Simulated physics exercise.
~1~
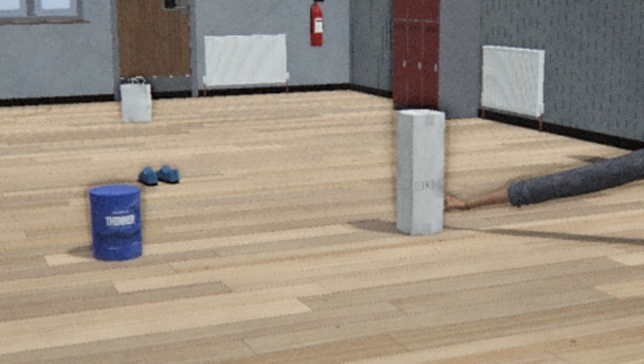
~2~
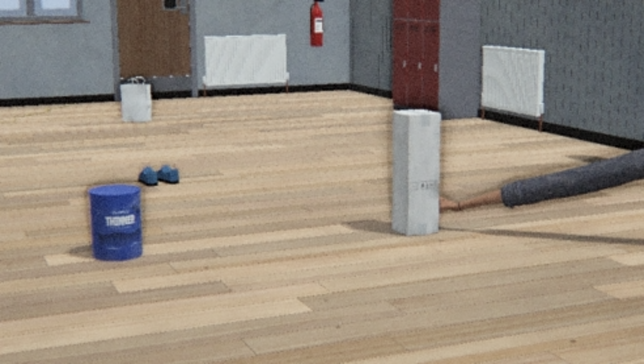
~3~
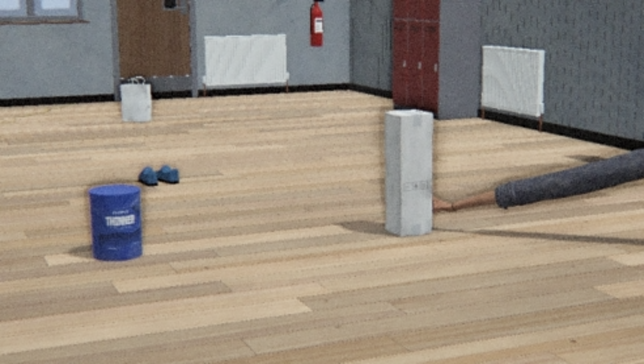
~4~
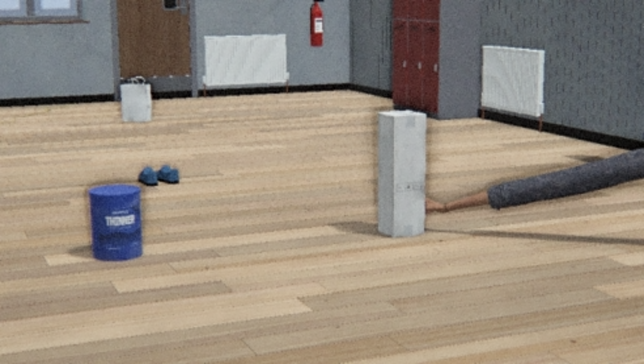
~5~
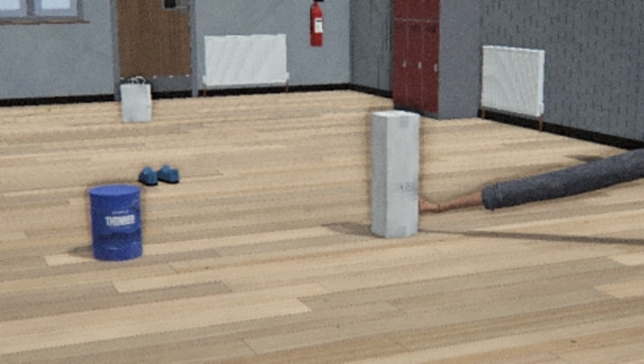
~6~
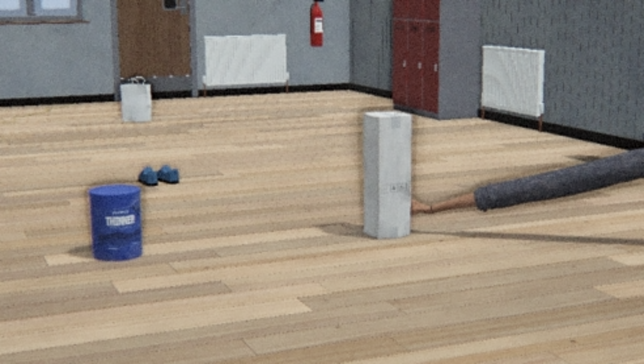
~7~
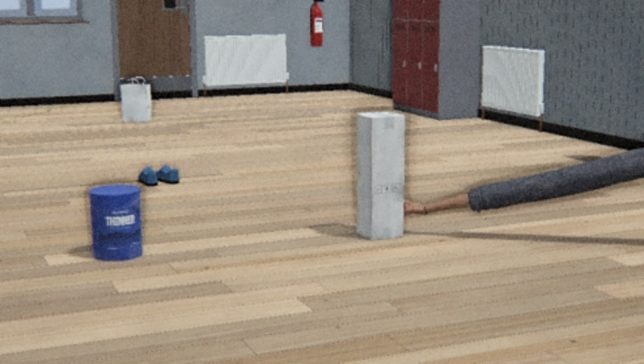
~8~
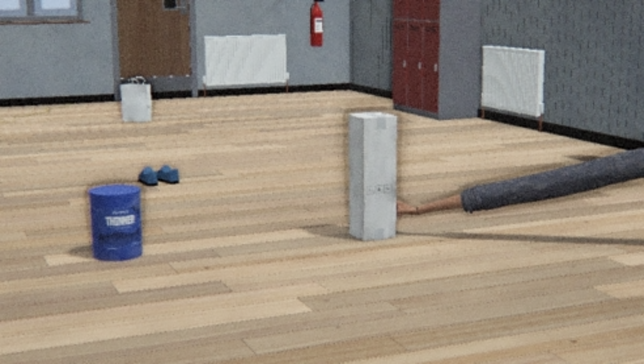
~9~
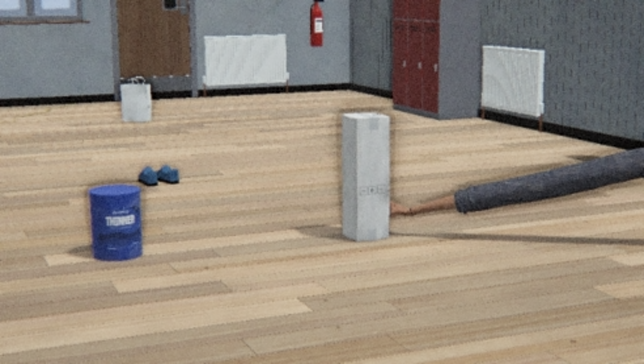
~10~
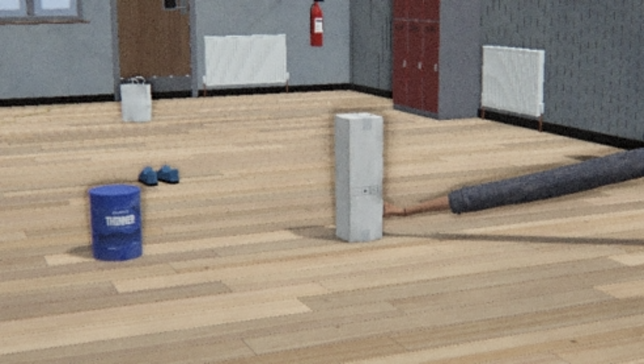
A tall white box stands upright on a pale wooden floor, with the hand of a dark-sleeved arm reaching in from the right and touching its lower side. The hand pushes, and the box begins to slide slowly to the left. It keeps moving at an even pace, staying upright as the arm stretches farther into the room behind it. A blue pail on the left, a pair of blue shoes and a pale bag near the door all stay where they are. By the end, the box has shifted a couple of its own widths and still stands, short of the pail.
